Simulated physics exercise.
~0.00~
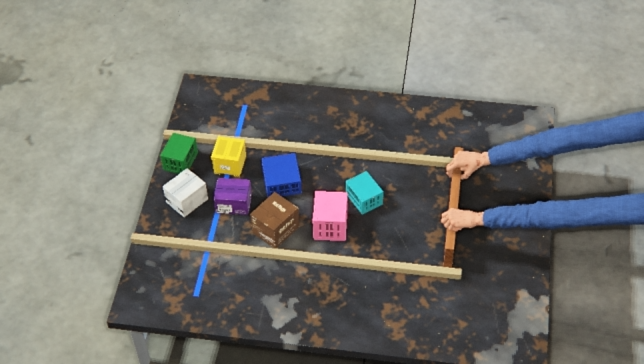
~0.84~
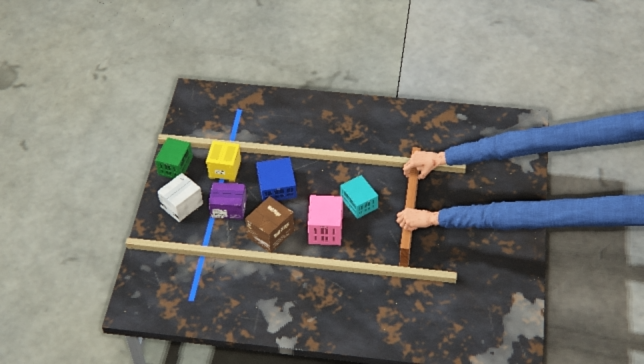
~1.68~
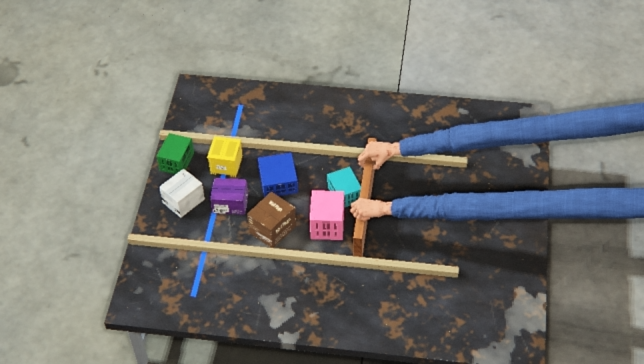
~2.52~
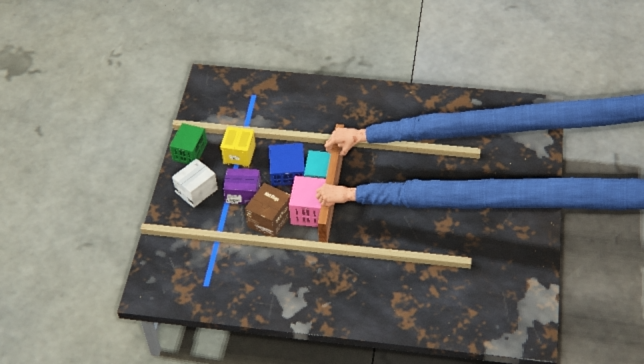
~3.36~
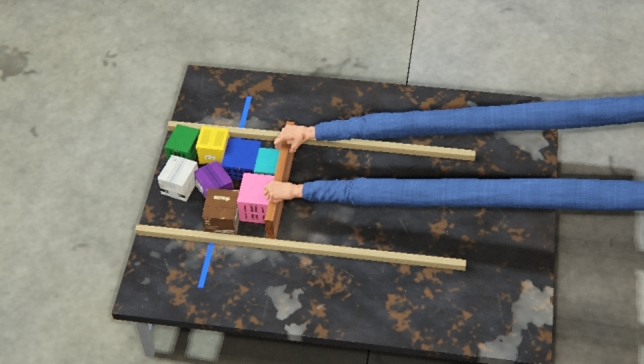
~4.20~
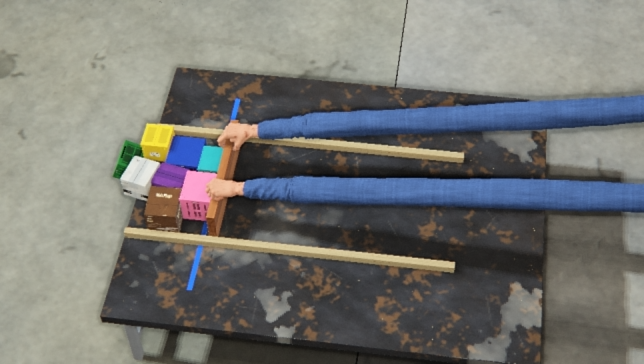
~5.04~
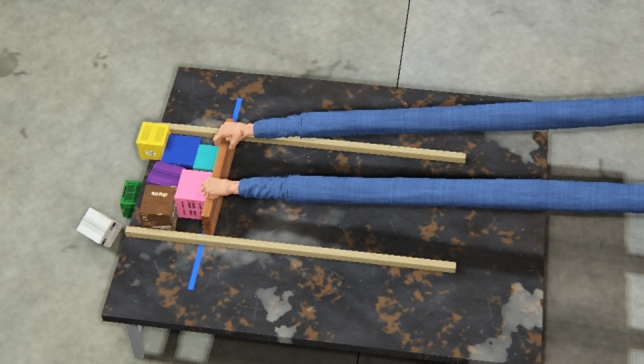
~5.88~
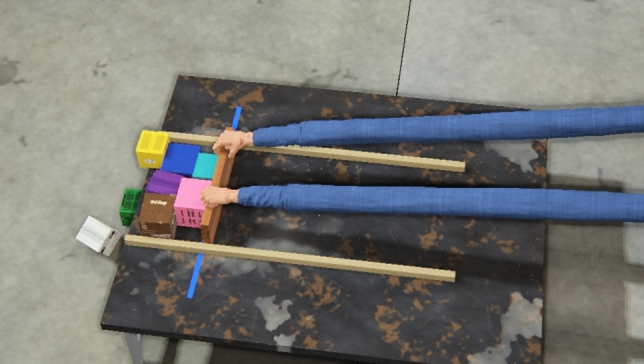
Two hands push a plank left, crowding colored crates until white and green ones fall off.
